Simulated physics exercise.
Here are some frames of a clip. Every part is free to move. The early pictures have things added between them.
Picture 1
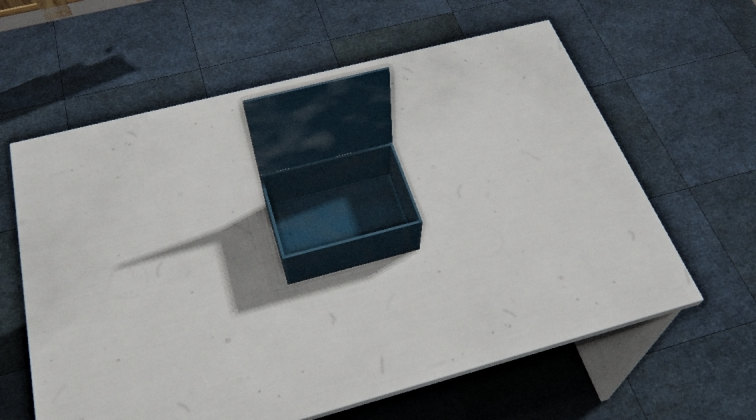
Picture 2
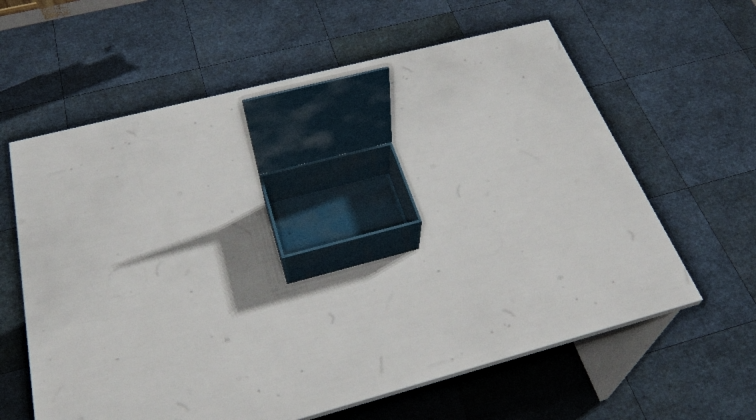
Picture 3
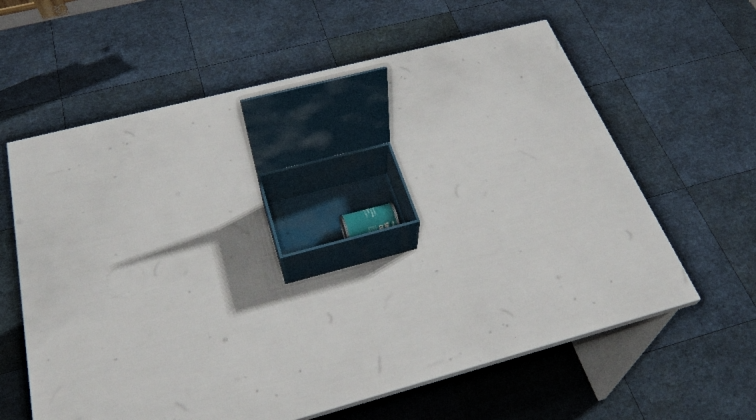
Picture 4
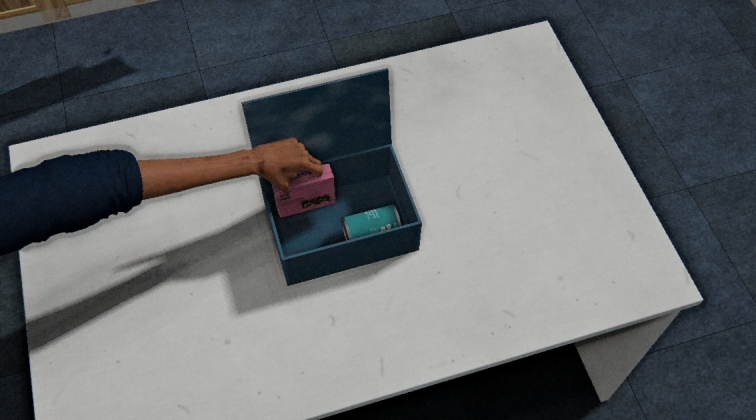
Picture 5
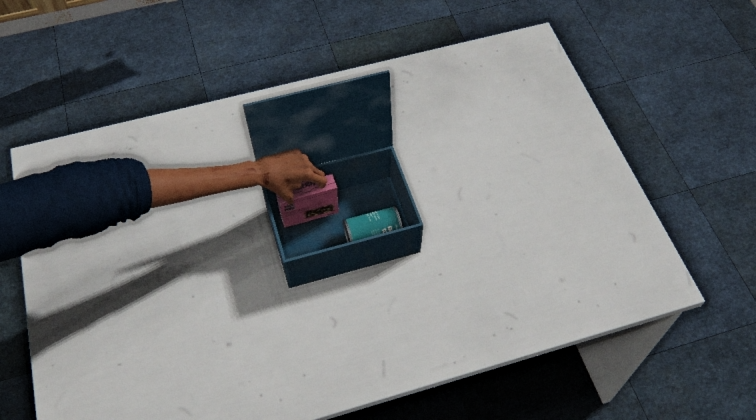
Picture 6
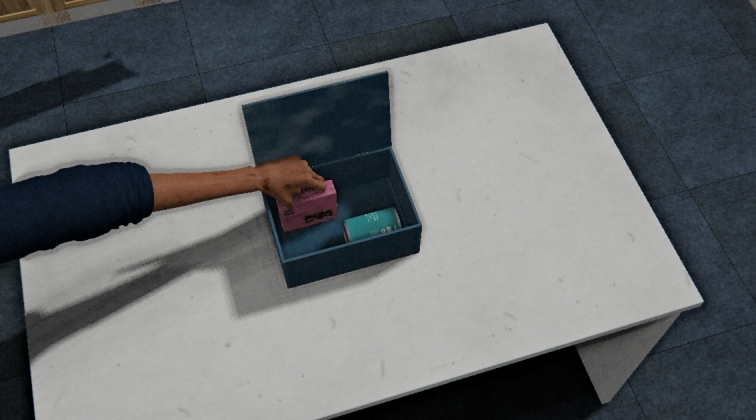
At first an open dark blue box with its lid raised sits empty on a white table. Then a turquoise tin appears inside, near the front right. Next, an arm in a dark sleeve reaches in from the left, holding a pink packet, and lowers it slightly into the left side of the box.
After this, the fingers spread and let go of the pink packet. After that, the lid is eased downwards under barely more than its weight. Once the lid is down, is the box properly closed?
Yes, the box is closed.
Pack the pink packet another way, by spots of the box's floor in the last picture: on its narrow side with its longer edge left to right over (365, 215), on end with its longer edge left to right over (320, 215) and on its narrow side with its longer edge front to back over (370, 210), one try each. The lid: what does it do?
Lid: First closed, second open, third open.
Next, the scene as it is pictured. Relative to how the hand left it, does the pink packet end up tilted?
As it turns out, it keeps its original angle.
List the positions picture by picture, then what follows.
In the first frame, the last thing is not in view yet.
In the second frame, the last thing is not in view yet.
In the third frame, the last thing is not in view yet; turquoise tin (370, 225).
In the fourth frame, still above its spot; pink packet (304, 191); turquoise tin (372, 226).
In the fifth frame, still above its spot; pink packet (308, 201); turquoise tin (373, 228).
In the sixth frame, in place under the hand; pink packet (307, 206); turquoise tin (372, 229).
Then, 1.30 s on from there, lid 79° above the rim.
Then, 1.70 s on from there, lid 49° above the rim.
Then, 2.00 s on from there, lid 18° above the rim.
In the end, lid shut; both unmoved. At the end, from the last picture's camera, pink packet near (307, 206).
